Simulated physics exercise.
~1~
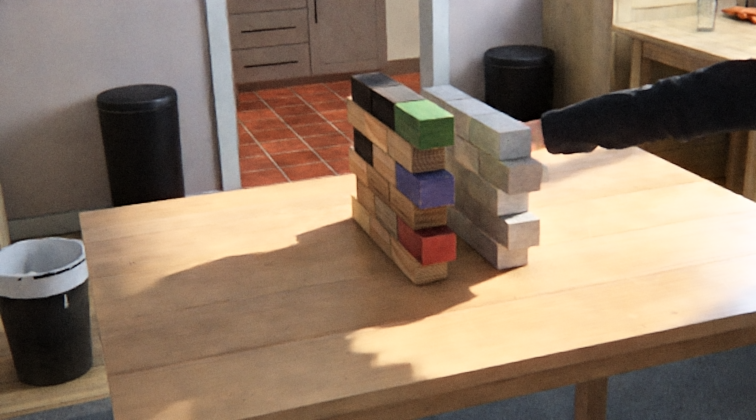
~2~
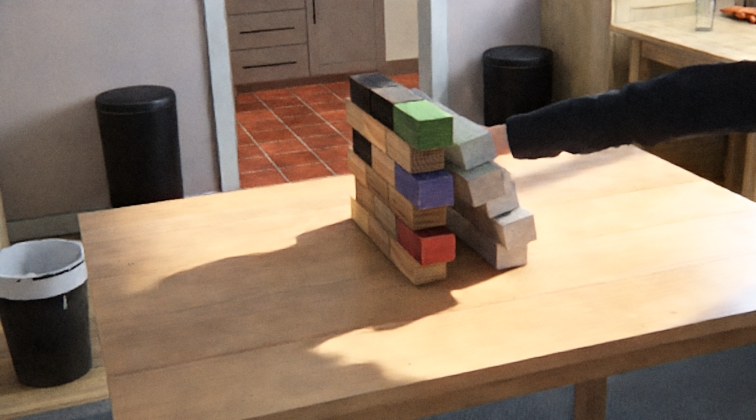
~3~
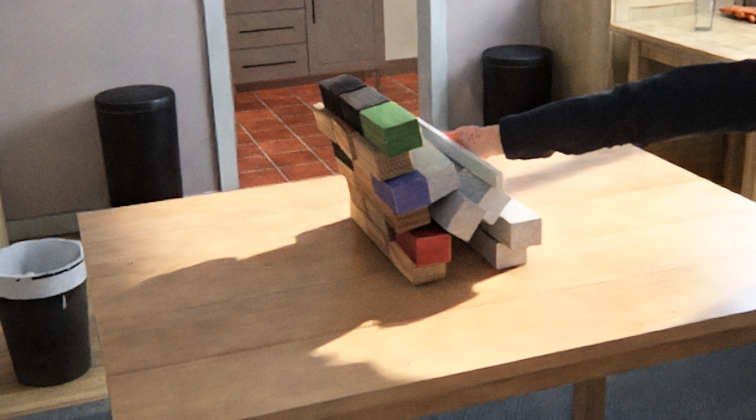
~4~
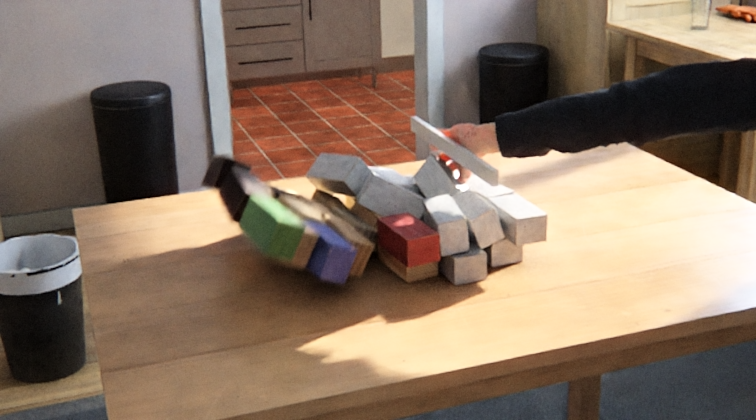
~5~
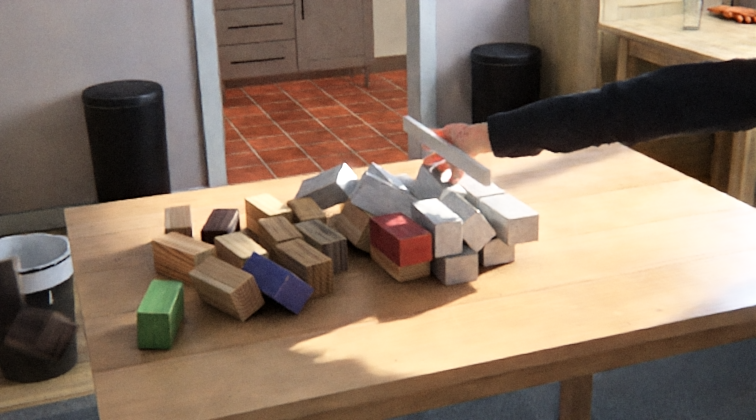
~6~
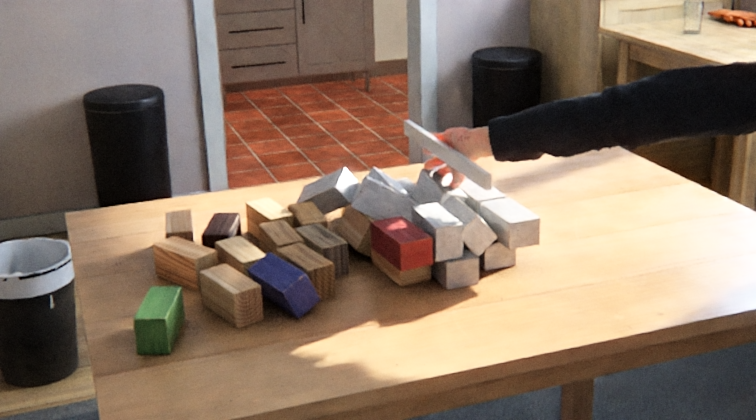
A dark-sleeved arm reaches in from the right over a wooden table, seen from slightly above, with black bins and a red-tiled floor behind. Two block walls stand close together, a pale one nearest the hand and a wooden one with green, blue and red blocks on its left. The hand pushes a pale batten leftward, and the pale wall leans and collapses against its neighbour. The wooden wall tilts, then topples left, spilling blocks across the table. One dark block drops off the left edge. The green and blue blocks end among the scattered pieces, while the red stays near the pale heap.
